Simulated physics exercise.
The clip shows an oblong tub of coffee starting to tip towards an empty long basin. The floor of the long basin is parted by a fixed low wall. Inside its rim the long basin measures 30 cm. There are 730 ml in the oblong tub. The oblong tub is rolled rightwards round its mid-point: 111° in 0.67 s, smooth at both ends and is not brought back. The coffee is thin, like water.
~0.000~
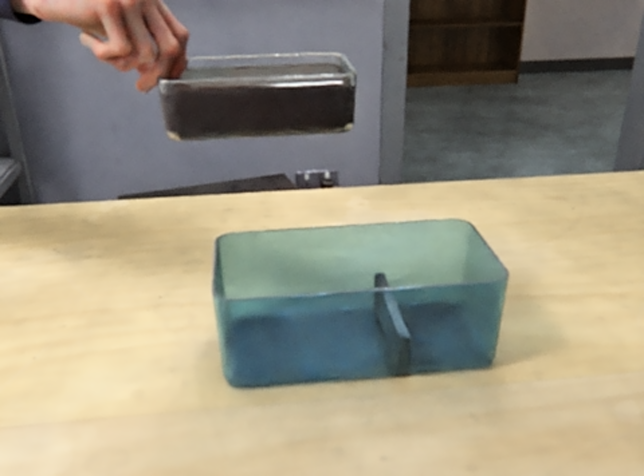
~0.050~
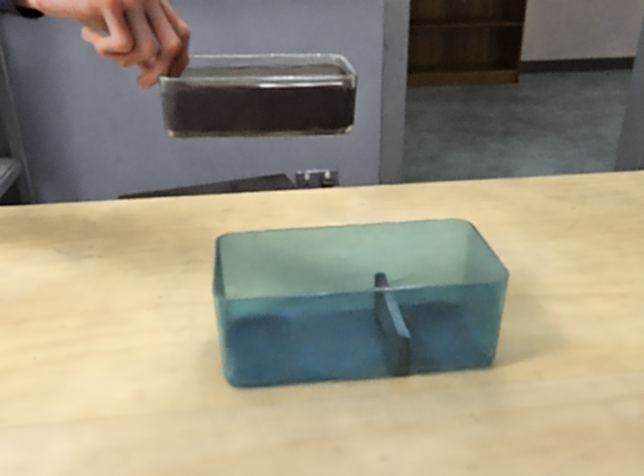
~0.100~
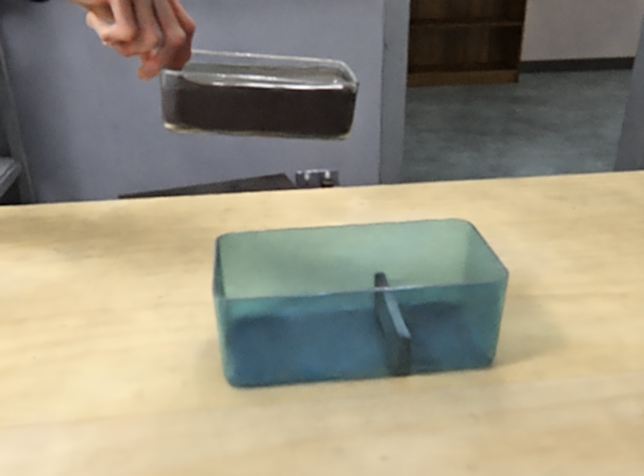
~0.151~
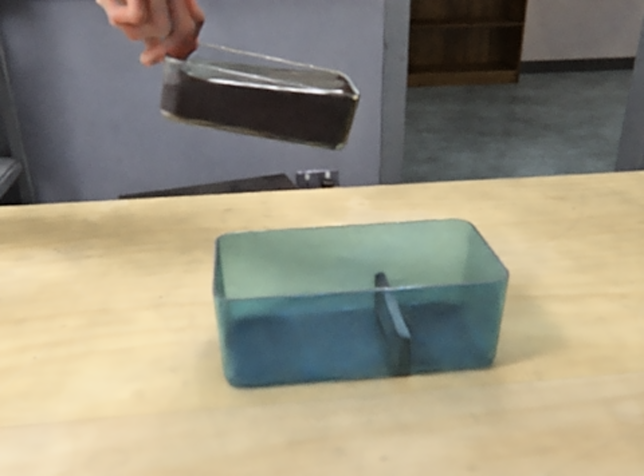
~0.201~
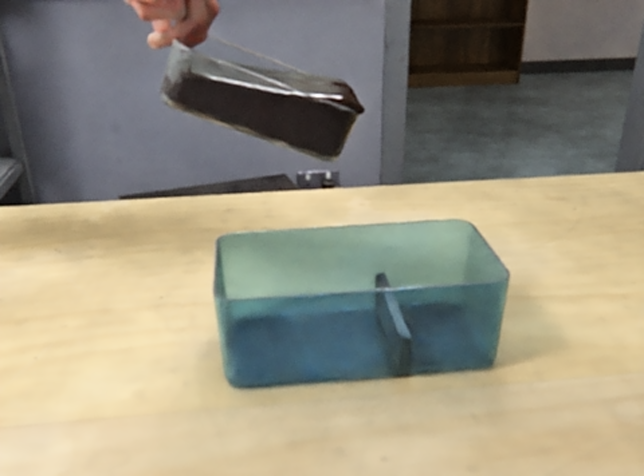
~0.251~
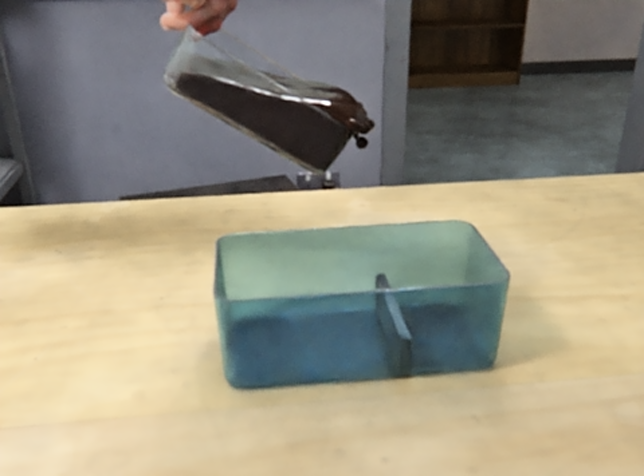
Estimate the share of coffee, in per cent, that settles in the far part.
About 53 per cent.
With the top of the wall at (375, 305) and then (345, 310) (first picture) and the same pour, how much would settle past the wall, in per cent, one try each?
In turn about 65 and 70 per cent.
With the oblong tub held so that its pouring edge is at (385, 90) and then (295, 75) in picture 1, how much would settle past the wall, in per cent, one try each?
First 60, then 10 per cent.
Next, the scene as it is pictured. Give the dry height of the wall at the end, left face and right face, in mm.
Some 36 mm on the left and 18 mm on the right.
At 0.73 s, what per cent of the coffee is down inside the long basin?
Near 70 in a hundred.
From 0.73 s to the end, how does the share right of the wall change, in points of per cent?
It goes up by about 6.
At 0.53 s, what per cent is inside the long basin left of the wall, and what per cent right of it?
Some 4 per cent left and 46 right.
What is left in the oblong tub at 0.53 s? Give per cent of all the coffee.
Near 6 in a hundred.
After 0.53 s the tilt is 99° and 6 per cent is still to pour, 4 is left of the wall and 45 right of it.
After 0.73 s the tilt is 111° and 1 per cent is still to pour, 23 is left of the wall and 47 right of it.
After 0.94 s the tilt is 111° and 0 per cent is still to pour, 33 is left of the wall and 55 right of it.
After 1.17 s the tilt is 111° and 0 per cent is still to pour, 35 is left of the wall and 53 right of it.
In the end 35 per cent lies left of the wall, 53 right of it and 12 outside.
